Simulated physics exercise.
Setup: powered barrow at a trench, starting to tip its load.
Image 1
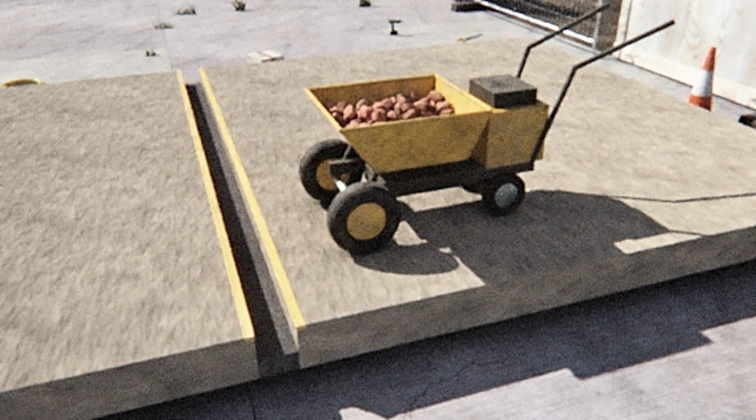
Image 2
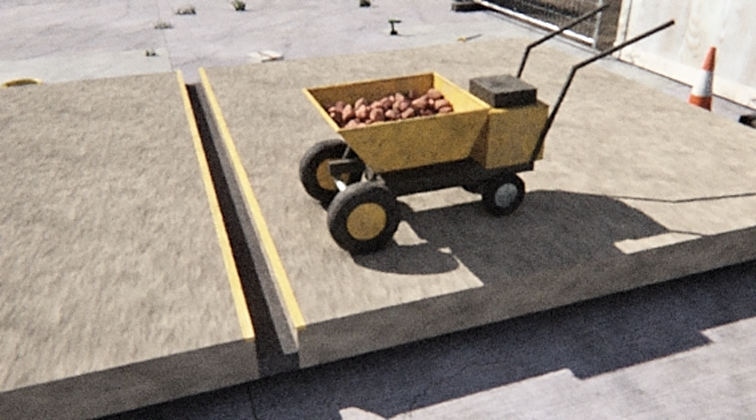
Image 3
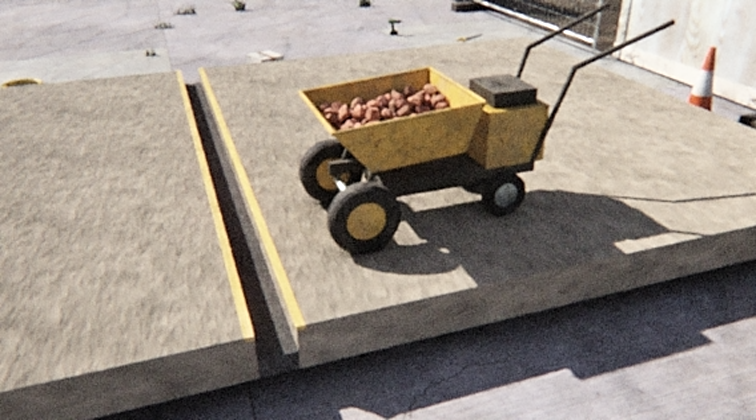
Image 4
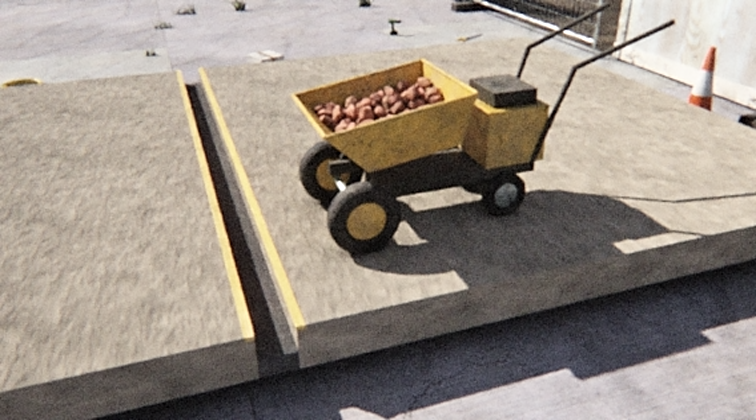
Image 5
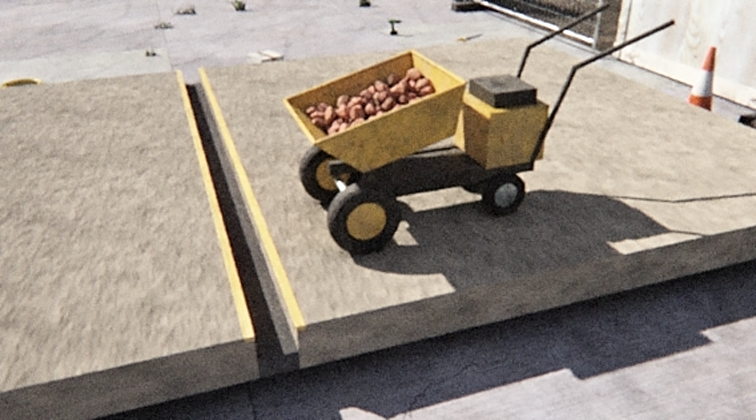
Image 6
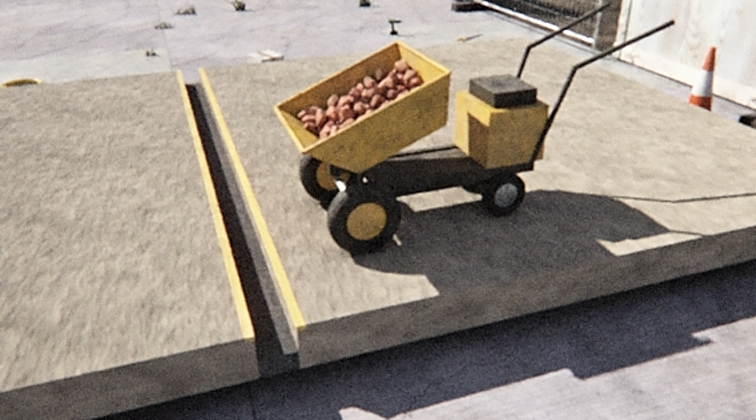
Yellow powered barrow standing beside a narrow trench on a concrete slab, its skip of reddish lumps steadily tilting down leftward.
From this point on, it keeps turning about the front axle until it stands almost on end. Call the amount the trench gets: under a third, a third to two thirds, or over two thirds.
Amount in the trench: A third to two thirds.
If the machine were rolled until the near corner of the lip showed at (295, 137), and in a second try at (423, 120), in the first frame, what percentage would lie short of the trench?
Position 1 near 0 %, position 2 near 60 %.
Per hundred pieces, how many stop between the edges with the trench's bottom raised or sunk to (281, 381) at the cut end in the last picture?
It would be close to 60 percent.
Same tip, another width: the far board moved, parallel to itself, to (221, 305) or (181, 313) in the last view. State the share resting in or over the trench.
About 80 %, then 100 %.
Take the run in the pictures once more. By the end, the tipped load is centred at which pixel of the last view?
Around (234, 240), give or take.
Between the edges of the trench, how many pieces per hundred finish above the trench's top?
About 30 in a hundred.
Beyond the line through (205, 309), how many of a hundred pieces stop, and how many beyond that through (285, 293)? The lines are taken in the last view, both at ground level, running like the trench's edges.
About 20 % and 100 %.
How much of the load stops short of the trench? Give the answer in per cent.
0 %.
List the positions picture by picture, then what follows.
Lip of the skip at (341, 131), level; top of the load at (385, 111), lumps of rubble; first edge of the trench at (288, 291); far edge at (240, 301), the trench under half as wide as the skip, and about as deep as wide, in the first picture.
Lip of the skip at (339, 132), tipped barely; top of the load at (398, 110), in the second picture.
Lip of the skip at (334, 134), tipped barely; top of the load at (403, 114), in the third picture.
Lip of the skip at (325, 138), tipped a little; top of the load at (397, 110), in the fourth picture.
Lip of the skip at (315, 144), tipped clearly; top of the load at (405, 101), in the fifth picture.
Lip of the skip at (304, 153), tipped clearly; top of the load at (401, 92); first edge of the trench at (288, 291); far edge at (240, 301), in the sixth picture.
Soon after the last picture, skip tipped steeply; all in the skip.
A little later, skip tipped right over; most in the skip; a small part in or heaped over the trench; a small part beyond it; a stray few falling.
Later still, skip tipped right over; a small part in the skip; about half in or heaped over the trench; about a third beyond it.
By the end, skip tipped right over; a stray few in the skip; a stray few short of the trench; about half in or heaped over the trench; about a third beyond it.
